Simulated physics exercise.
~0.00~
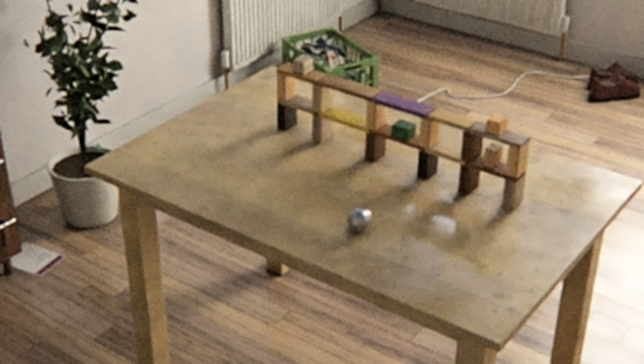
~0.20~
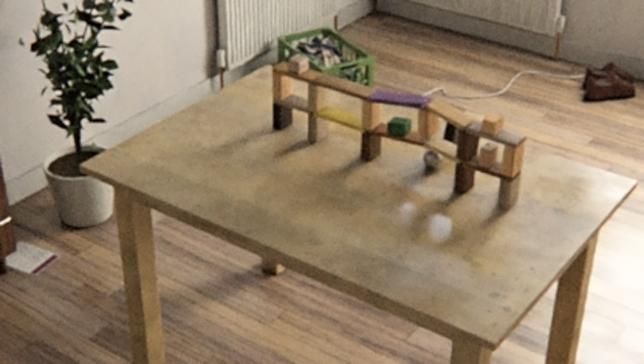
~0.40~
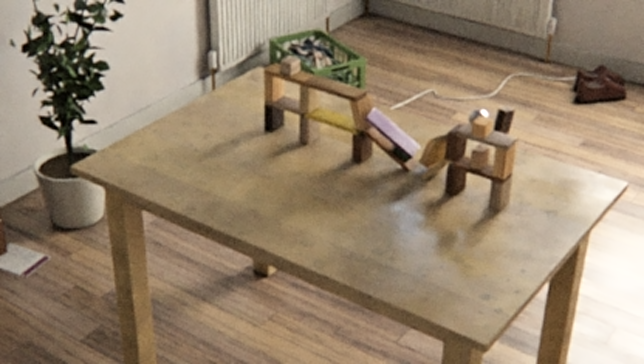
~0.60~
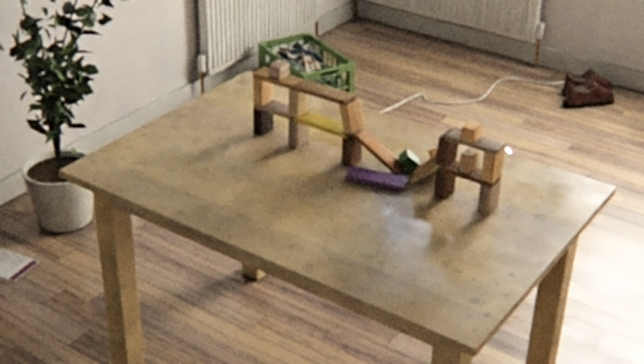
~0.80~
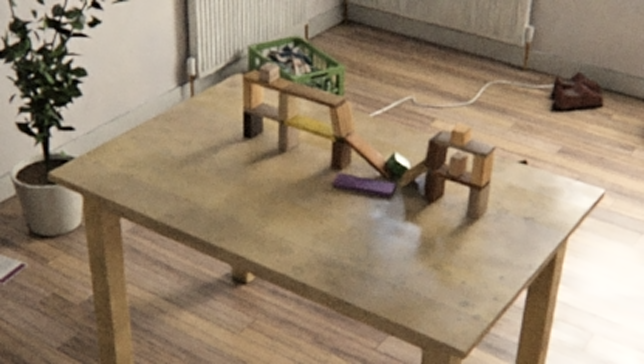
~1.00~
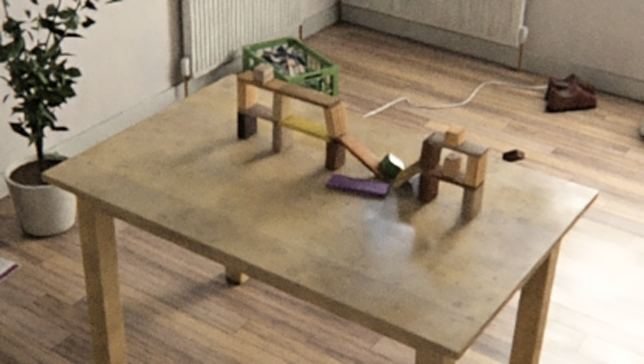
A long, low two-storey structure of wooden blocks and planks stands on a worn wooden table, seen from above in a room with floorboards, a potted plant at left and a green crate behind. A purple plank lies along its top, with a yellow plank and a green block below. A steel ball rolls across the table into the right half, and the middle gives way. The purple plank slides down and flips onto the tabletop, while the green block drops and tilts among slanting planks. Both ends remain standing, the yellow plank still in place, and a dark piece lies beyond the table.
